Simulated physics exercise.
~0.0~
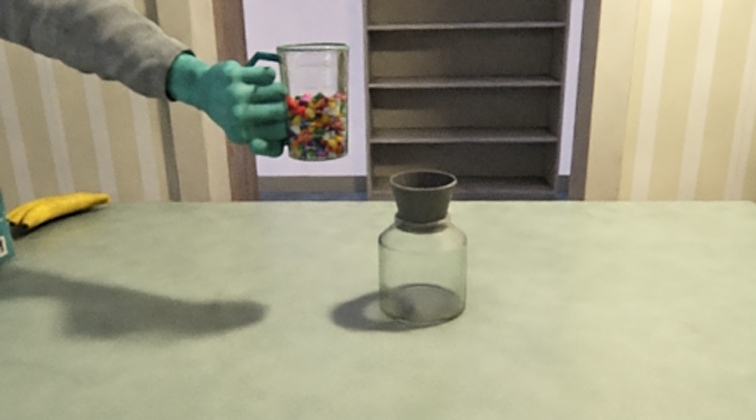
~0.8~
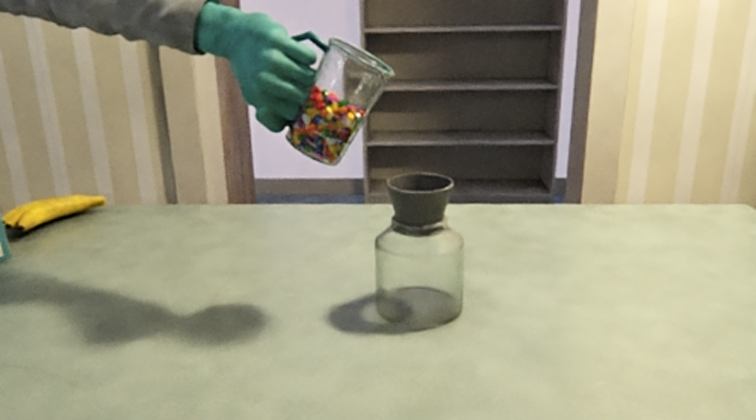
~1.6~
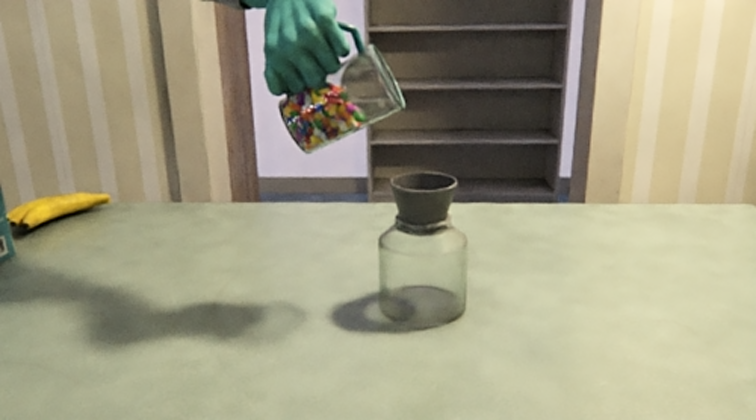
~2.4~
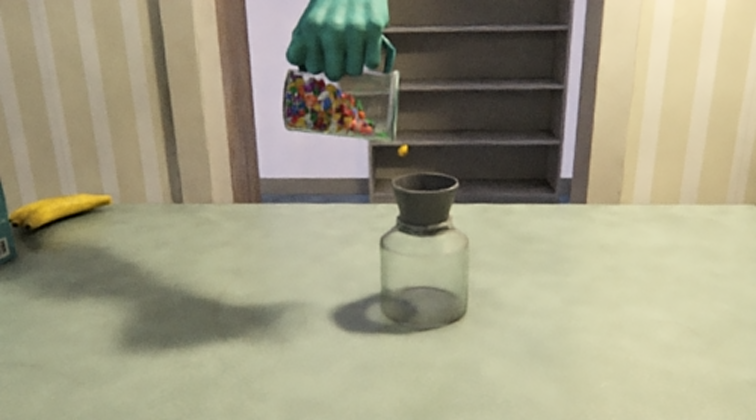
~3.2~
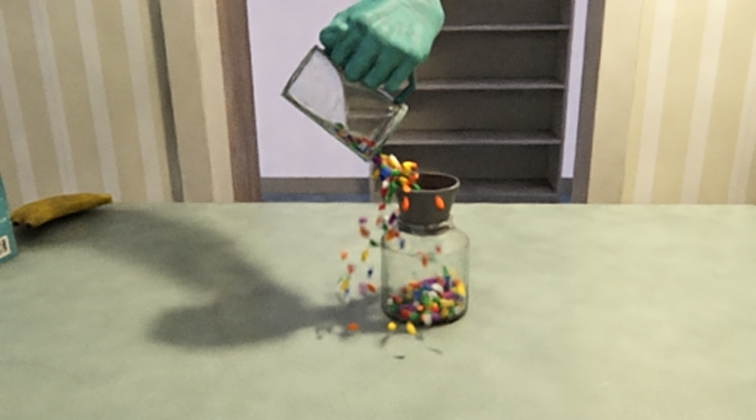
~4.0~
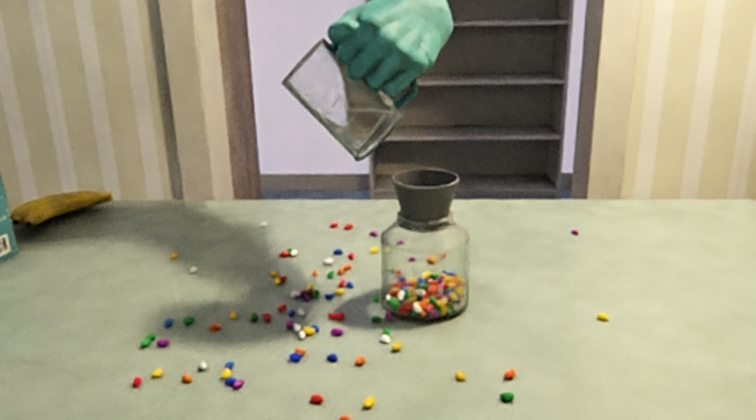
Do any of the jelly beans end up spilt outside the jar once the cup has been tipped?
Yes, a fair share of them end up scattered over the table around the jar. The larger part lands inside the jar, and the cup is left looking empty.
